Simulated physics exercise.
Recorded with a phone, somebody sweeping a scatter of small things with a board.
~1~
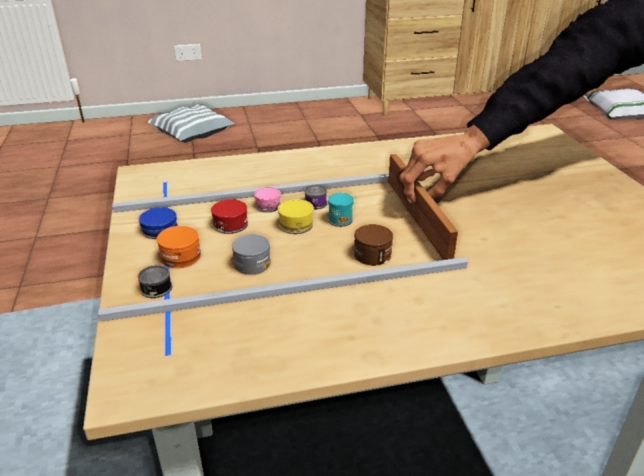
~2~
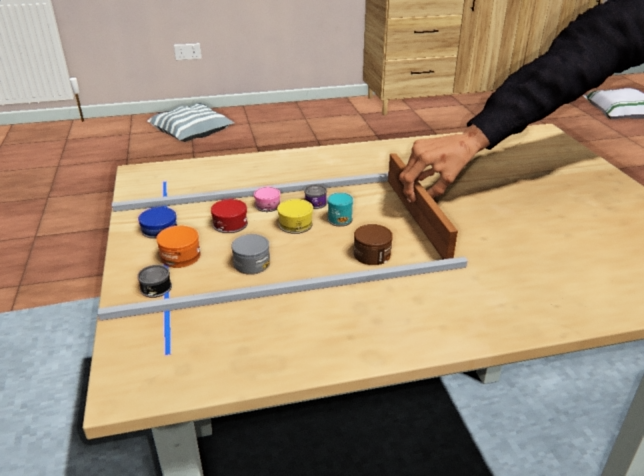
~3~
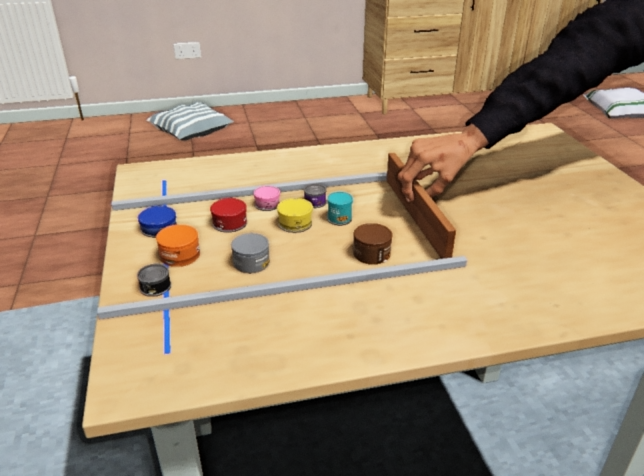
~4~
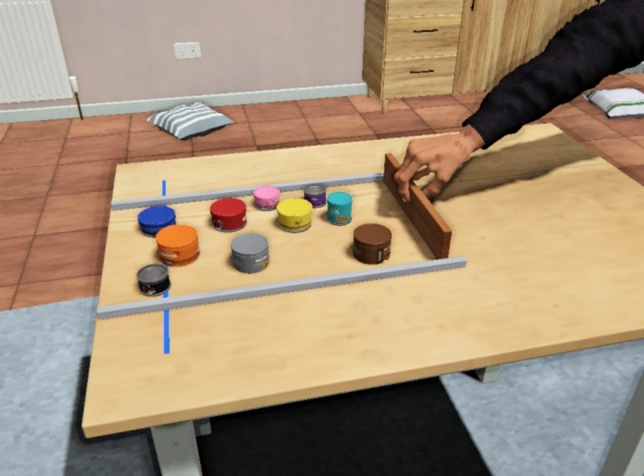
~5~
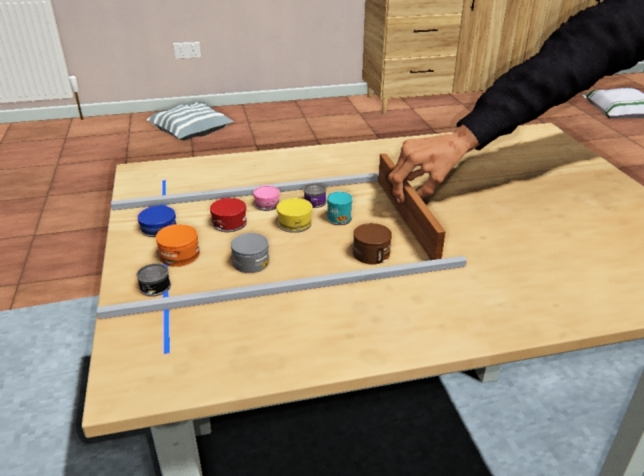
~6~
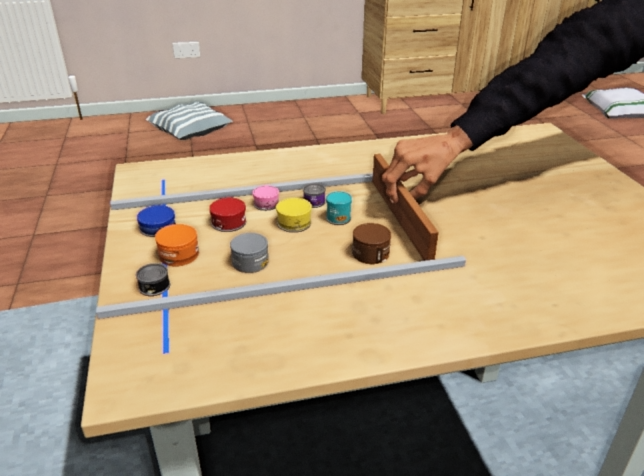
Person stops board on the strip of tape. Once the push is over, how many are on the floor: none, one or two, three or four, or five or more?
Okay, so the number that tips off the end comes to just one or two, I'd say.
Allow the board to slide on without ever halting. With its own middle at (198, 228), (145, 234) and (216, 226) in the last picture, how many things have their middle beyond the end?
Counts per position: 0 / 5 / 0.
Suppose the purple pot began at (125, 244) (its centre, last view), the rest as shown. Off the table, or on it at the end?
The purple pot goes down.
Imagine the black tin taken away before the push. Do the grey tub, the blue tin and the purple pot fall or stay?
Grey tub - safe; blue tin - gone; purple pot - safe.
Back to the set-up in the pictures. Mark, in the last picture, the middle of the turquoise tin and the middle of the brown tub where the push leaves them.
In the last picture they sit at about (149, 234) and about (142, 279).
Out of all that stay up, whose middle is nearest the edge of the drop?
Result: The black tin.
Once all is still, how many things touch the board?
In total, 4.
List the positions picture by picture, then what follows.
In the first frame, black tin (155, 281); blue tin (159, 223); orange tub (180, 247); board (419, 203); tape (166, 250).
In the second frame, blue tin (158, 223); pink tin (267, 199).
In the third frame, orange tub (179, 245); red pot (229, 215).
In the fourth frame, black tin (154, 280); brown tub (372, 244).
In the fifth frame, blue tin (158, 221); grey tub (250, 253).
In the sixth frame, black tin (153, 280); blue tin (157, 221); orange tub (178, 245); board (401, 204); tape (164, 248).
Soon after, none off yet; black tin at rest near (153, 280); blue tin at rest near (157, 221); orange tub at rest near (178, 245).
After that, none off yet; black tin at rest near (147, 283); blue tin displaced about its own width near (128, 225); orange tub displaced about its own width near (128, 251).
In the end, the number that fall off is one or two; gone, orange tub and blue tin.
